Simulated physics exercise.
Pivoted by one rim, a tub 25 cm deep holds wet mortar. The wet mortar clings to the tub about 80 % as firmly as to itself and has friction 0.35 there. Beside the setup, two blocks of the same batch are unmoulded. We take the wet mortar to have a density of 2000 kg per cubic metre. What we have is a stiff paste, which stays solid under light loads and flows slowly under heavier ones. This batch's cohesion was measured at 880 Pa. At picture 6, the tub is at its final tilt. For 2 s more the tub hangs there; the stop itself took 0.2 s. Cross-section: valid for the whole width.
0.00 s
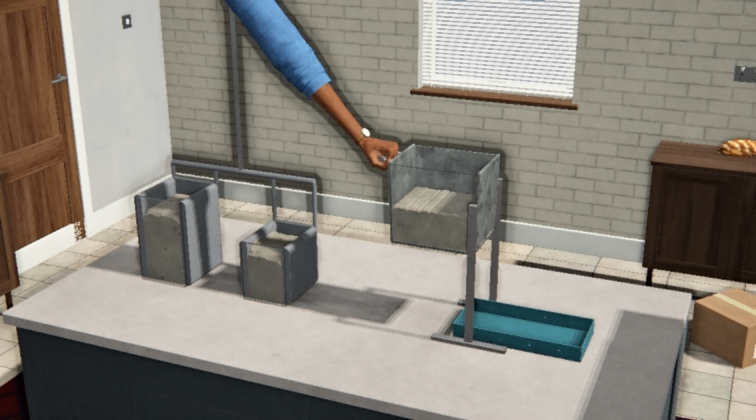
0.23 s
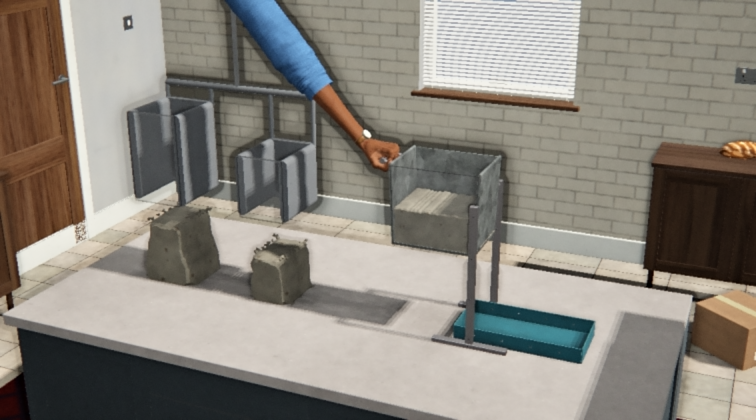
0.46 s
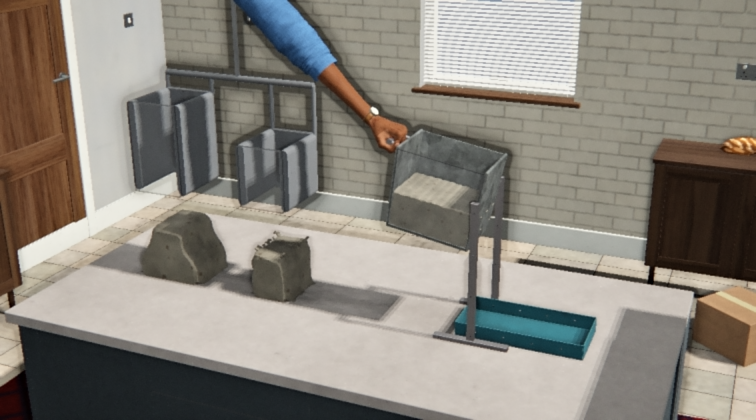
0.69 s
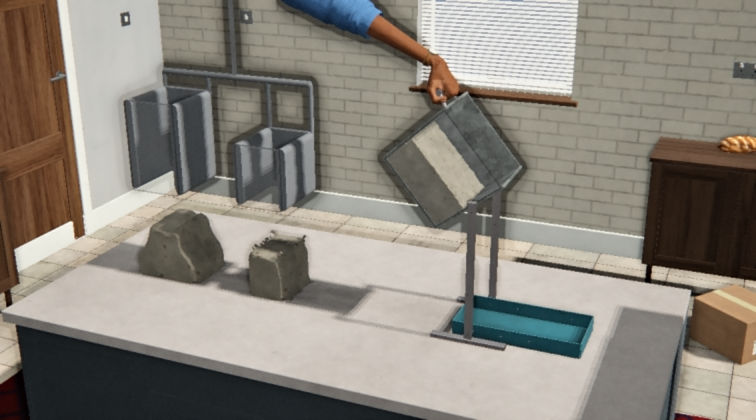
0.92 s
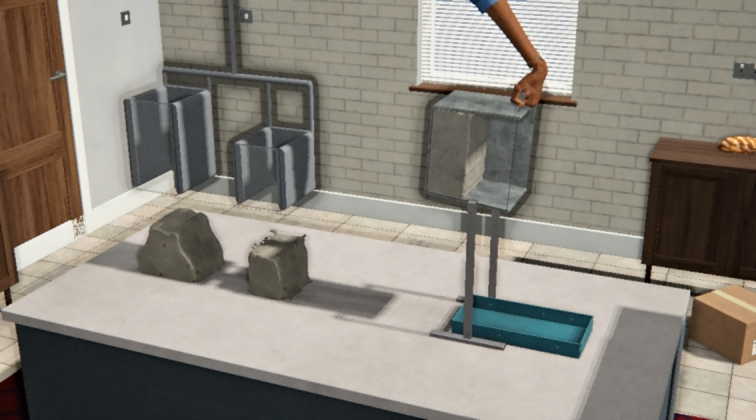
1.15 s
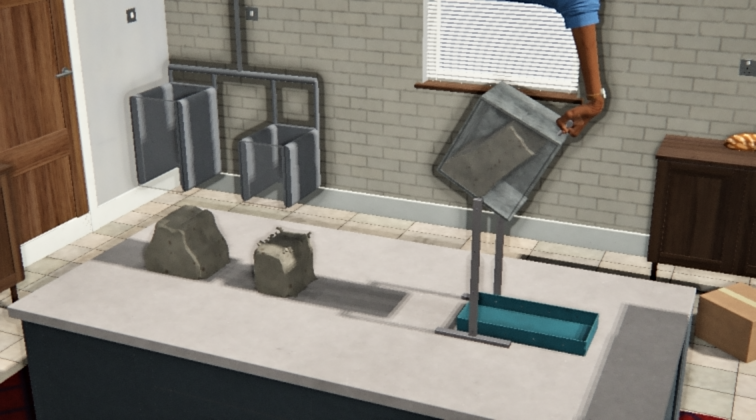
In a kitchen with a pale brick wall, a wooden door and a white-blinded window, seen from slightly above, a light-topped island fills the foreground. Two grey mortar blocks in moulds stand left of a clear-sided tub on a grey stand, beside a teal tray. The moulds lift away backwards, the left block slumps a little, and a blue-sleeved arm swings the tub over clockwise, the mortar shifting inside.
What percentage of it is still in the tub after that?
About 9 %.
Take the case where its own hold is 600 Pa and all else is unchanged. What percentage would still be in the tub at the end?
I'd say around 0 percent.
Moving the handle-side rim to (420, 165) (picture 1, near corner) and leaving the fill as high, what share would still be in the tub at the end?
That would leave about 8 % in the tub.
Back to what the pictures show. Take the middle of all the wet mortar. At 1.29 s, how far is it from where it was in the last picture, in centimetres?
It has gone close to 14 cm.
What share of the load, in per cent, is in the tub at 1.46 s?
It's something like 35 % of the original load.
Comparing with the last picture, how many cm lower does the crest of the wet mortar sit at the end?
The top ends up some 13 cm below its level in the last picture.
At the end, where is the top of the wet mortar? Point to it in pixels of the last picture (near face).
Somewhere near (446, 162) in the last view.
After 1.29 s, the tub is at 118 degrees and holds 57 %.
After 1.46 s, the tub is at 118 degrees and holds 34 %.
After 1.63 s, the tub is at 118 degrees and holds 9 %.
After 1.80 s, the tub is at 118 degrees and holds 9 %.
After 3.15 s, the tub is at 118 degrees and holds 9 %.
